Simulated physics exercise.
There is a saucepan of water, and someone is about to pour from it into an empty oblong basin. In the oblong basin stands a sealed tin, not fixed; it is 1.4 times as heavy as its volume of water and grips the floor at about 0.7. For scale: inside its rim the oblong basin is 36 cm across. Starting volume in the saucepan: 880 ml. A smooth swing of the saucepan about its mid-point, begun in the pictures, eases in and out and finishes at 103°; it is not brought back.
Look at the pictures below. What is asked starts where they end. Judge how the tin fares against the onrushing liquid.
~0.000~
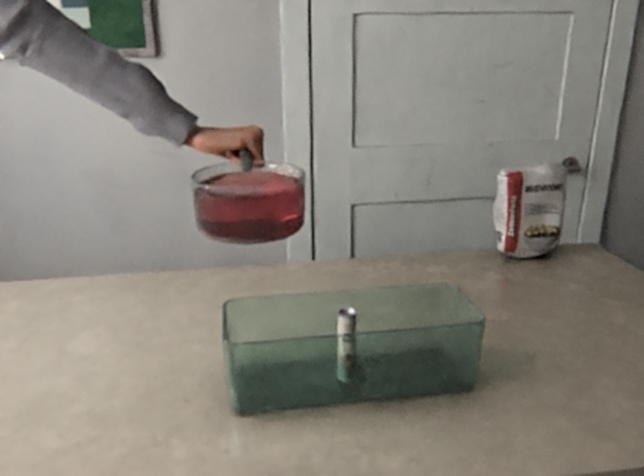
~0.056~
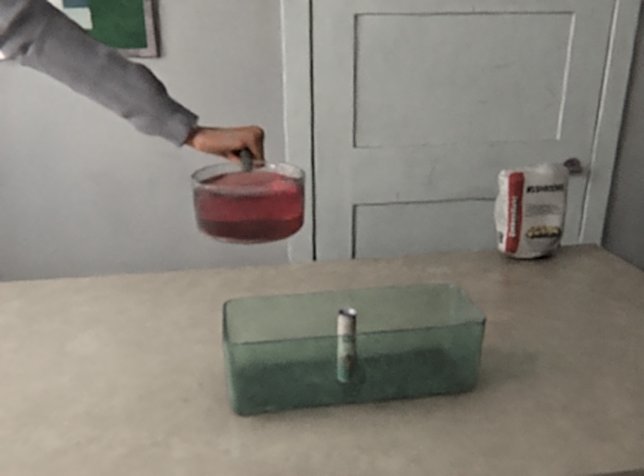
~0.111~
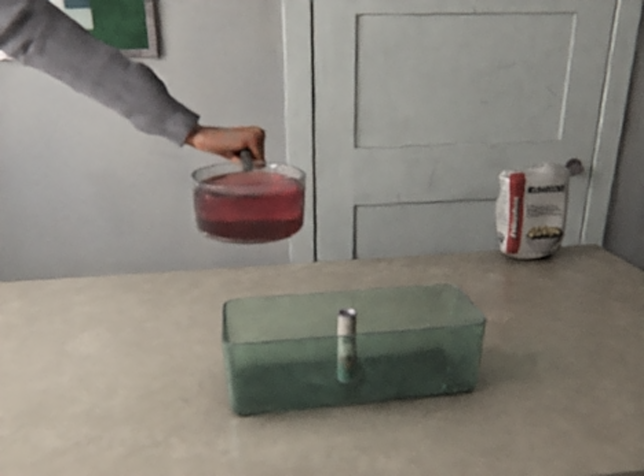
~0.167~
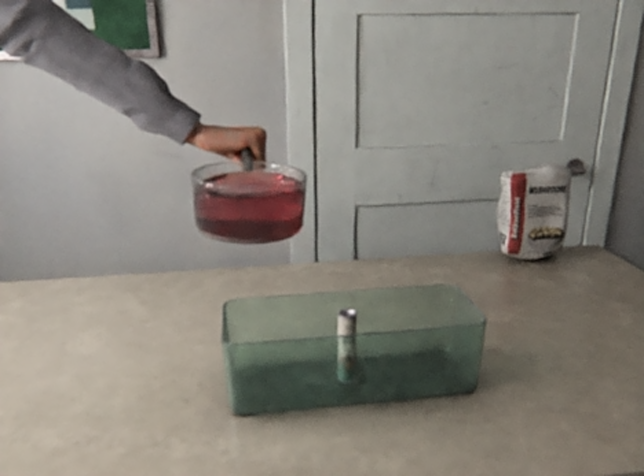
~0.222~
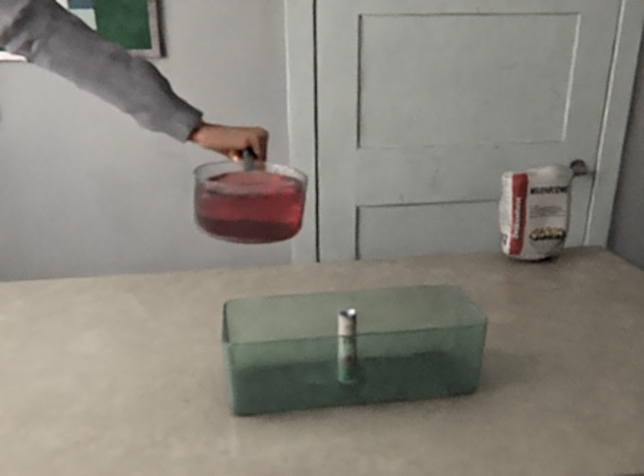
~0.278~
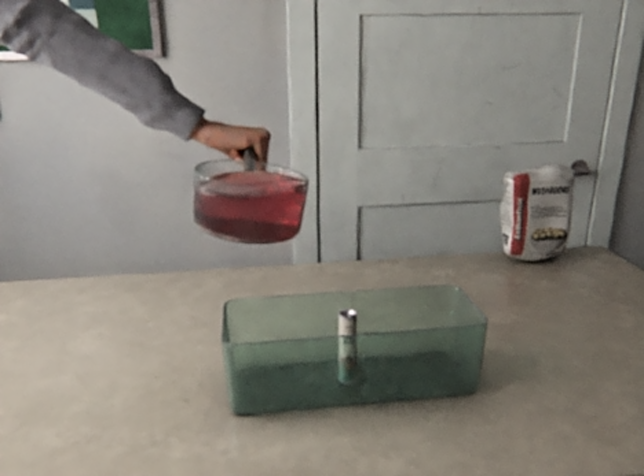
It withstands it and stays upright.
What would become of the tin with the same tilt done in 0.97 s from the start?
Then the tin does not tip.
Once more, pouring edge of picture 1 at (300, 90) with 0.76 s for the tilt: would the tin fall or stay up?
It tumbles.
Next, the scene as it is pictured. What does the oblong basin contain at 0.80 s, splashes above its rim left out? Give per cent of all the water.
Around 10 percent.
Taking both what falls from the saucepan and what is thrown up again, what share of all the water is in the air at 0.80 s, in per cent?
28 %.
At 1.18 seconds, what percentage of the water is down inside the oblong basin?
Around 76 in a hundred.
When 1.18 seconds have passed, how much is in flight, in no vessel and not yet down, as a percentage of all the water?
12 per cent, roughly.
By 0.80 s the tilt is 56° and 61 per cent is still to pour; the tin stands where it began.
By 1.18 s the tilt is 91° and 12 per cent is still to pour; the tin stands where it began.
By 1.58 s the tilt is 103° and 1 per cent is still to pour; the tin stands where it began.
By 2.01 s the tilt is 103° and 0 per cent is still to pour; the tin stands where it began.
At rest the tin stands where it began.
